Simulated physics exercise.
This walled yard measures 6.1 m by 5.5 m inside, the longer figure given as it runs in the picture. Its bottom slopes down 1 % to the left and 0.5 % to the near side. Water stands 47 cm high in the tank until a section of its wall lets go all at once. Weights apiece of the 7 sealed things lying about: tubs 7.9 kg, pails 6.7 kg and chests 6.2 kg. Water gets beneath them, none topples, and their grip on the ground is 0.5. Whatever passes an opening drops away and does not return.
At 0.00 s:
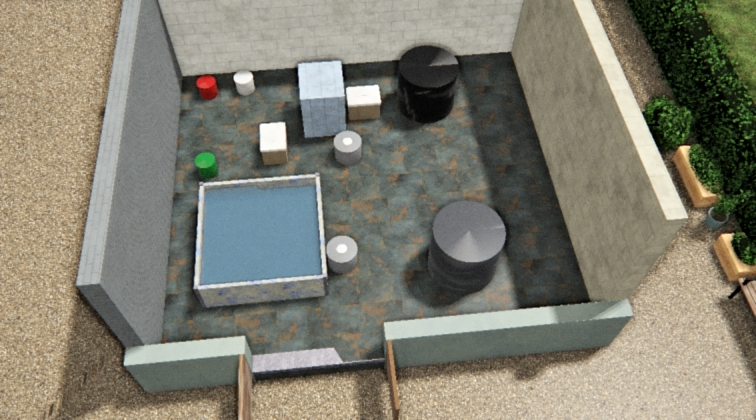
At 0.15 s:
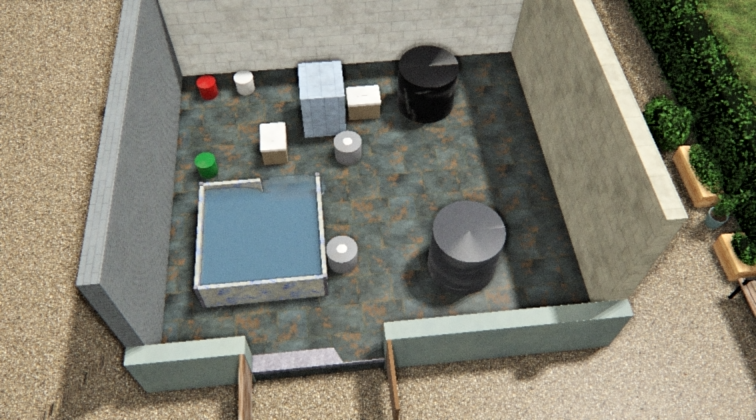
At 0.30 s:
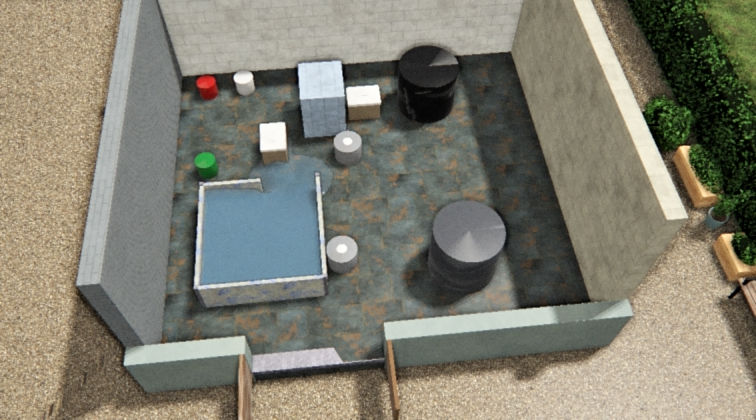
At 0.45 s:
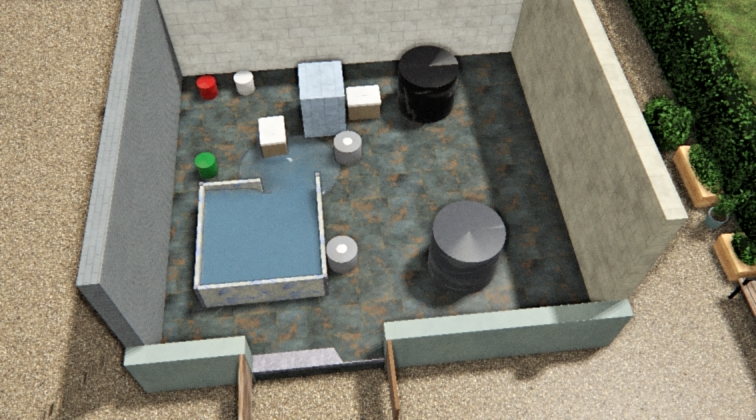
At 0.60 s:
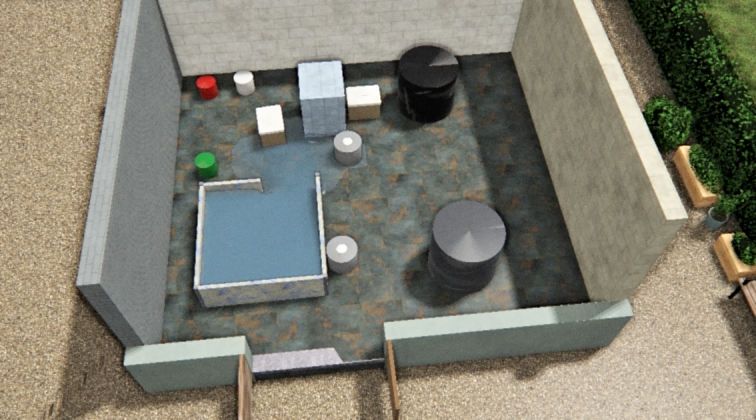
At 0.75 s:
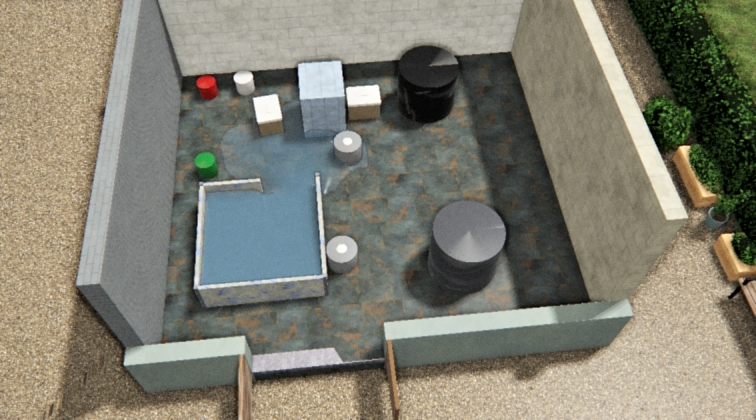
Water spread out of a square pool through a gap that opened in its far wall, crept across the walled yard's floor, and pushed a pale box back a little while the pails stayed put.
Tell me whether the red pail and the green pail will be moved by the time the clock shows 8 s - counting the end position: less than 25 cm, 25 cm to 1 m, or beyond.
Red pail travels far, green pail slides a little.
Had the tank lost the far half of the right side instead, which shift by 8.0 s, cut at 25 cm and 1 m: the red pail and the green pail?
Then the red pail stays put, the green pail holds its place.
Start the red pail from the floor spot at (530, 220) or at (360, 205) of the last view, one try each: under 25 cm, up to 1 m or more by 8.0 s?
In that order: It barely shifts; it barely shifts.
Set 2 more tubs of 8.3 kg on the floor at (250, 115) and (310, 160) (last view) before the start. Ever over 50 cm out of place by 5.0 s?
In that order: Past it, past it.
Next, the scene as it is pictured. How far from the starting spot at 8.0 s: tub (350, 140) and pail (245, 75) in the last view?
In turn: 250 cm, 150 cm.
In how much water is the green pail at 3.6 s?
Roughly 3 cm.
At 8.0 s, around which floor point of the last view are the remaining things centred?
At about (330, 161).
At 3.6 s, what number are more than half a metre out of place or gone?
By then 4.
After 1.6 s the red pail is near (206, 82), 0.0 m from its start, aground; the green pail is near (205, 160), 0.0 m from its start, aground; 0 of 7 are out; 1 afloat.
After 3.6 s the red pail is near (206, 131), 1.2 m from its start, afloat; the green pail is near (205, 160), 0.0 m from its start, aground; 0 of 7 are out; 3 afloat.
After 5.6 s the red pail is near (234, 171), 2.1 m from its start, aground; the green pail is near (210, 182), 0.5 m from its start, aground; 0 of 7 are out; 2 afloat.
After 8.0 s the red pail is near (234, 171), 2.1 m from its start, aground; the green pail is near (208, 183), 0.5 m from its start, aground; 0 of 7 are out; 2 afloat.
